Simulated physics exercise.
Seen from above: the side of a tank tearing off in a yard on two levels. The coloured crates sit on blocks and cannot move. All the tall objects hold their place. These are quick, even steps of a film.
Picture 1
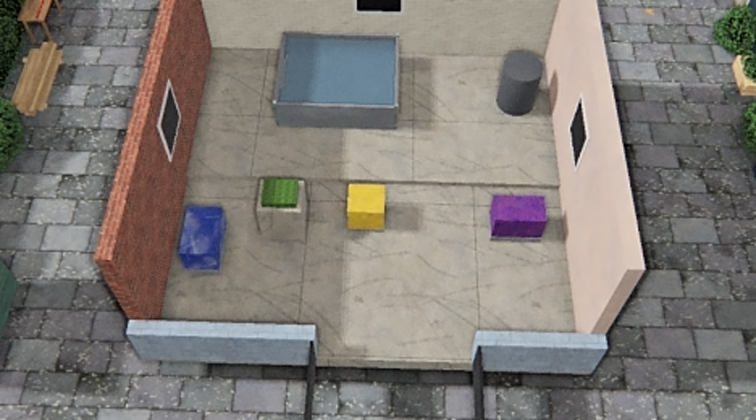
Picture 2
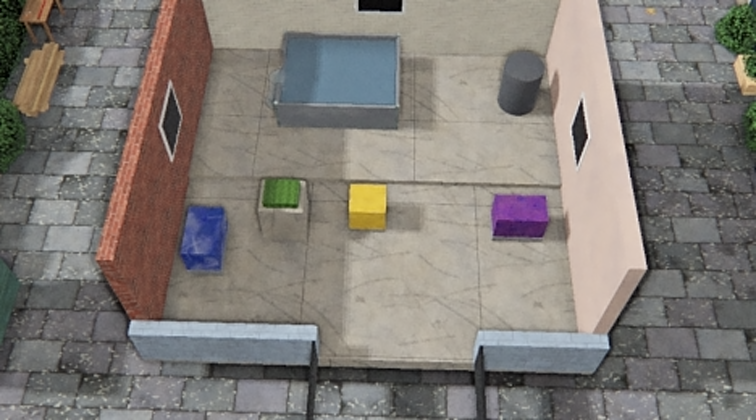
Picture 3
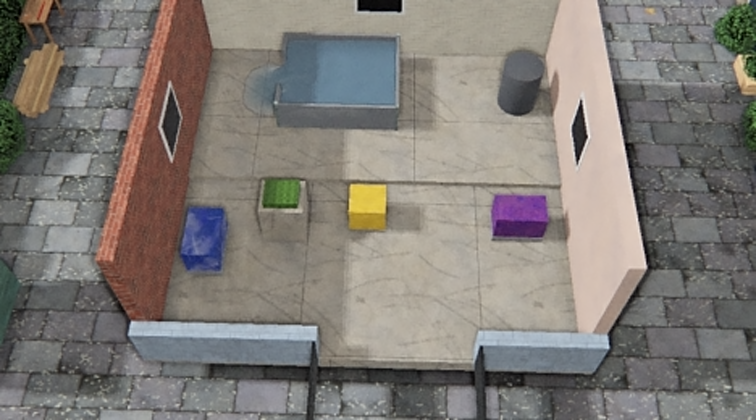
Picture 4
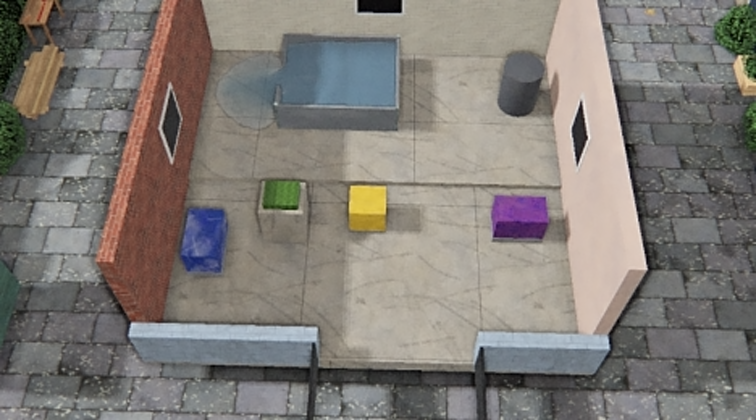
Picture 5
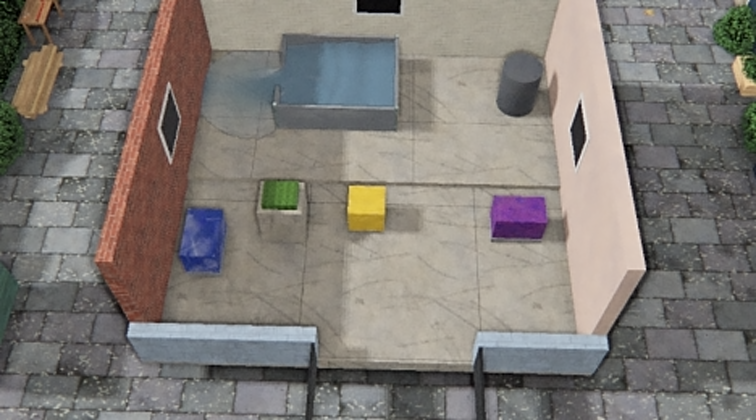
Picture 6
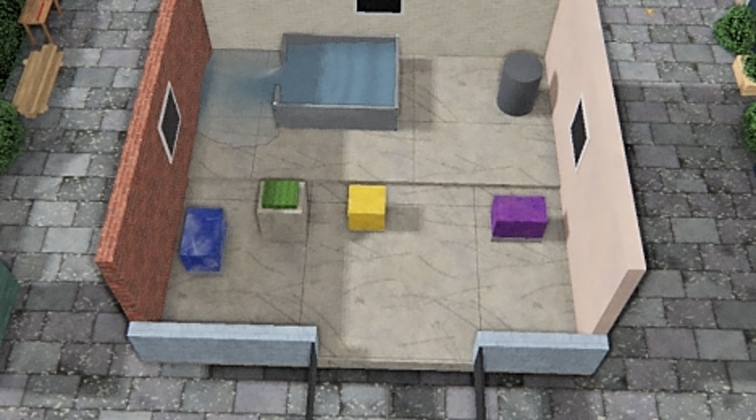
Water pours from the left side of an open tank and spreads across the yard floor.
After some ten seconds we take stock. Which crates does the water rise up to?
One by one: The yellow crate is wetted; the blue crate is wetted; the purple crate escapes dry.
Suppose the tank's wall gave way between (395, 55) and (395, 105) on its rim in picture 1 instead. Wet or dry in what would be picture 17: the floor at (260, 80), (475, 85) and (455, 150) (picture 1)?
As listed: Free of water, under water, wet.
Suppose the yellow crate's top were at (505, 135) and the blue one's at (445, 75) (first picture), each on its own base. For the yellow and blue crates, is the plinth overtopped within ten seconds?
In short: The yellow one is safe; the blue one stays dry.
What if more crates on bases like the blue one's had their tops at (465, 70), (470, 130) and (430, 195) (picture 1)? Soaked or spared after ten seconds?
In that order: Remains dry, remains dry, escapes it.
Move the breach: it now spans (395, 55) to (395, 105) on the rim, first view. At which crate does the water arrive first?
I say the one in purple.
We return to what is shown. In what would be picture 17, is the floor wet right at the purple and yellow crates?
In short: Purple crate not yet, yellow crate untouched.
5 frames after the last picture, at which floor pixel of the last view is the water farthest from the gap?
Around (186, 195).
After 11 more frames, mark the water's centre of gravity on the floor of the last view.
I would point to (297, 98).
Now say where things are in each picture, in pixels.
The open tank at (338, 71) is whole and still, in the first picture.
Water pours out at (285, 84) and has run to a hidden place, in the second picture.
Water pours out at (284, 84) and has run to (257, 71), in the third picture.
The front is at (220, 98), out from the gap at (284, 86), in the fourth picture.
The front is at (201, 109), out from the gap at (283, 85), in the fifth picture.
The front is at (213, 51), out from the gap at (284, 84), in the sixth picture.
A moment on, water covers 10 % of the floor; the yellow crate not reached, the blue crate not reached, the purple crate not reached.
Next, water covers 15 % of the floor; the yellow crate not reached, the blue crate water round its plinth, the purple crate not reached.
Then, water covers 30 % of the floor; the yellow crate not reached, the blue crate water round its plinth, the purple crate not reached.
Later, water covers 50 % of the floor; the yellow crate water round its plinth, the blue crate water round its plinth, the purple crate not reached.
In the end, water covers 80 % of the floor; the yellow crate was topped, the blue crate was topped, the purple crate stayed above the water.
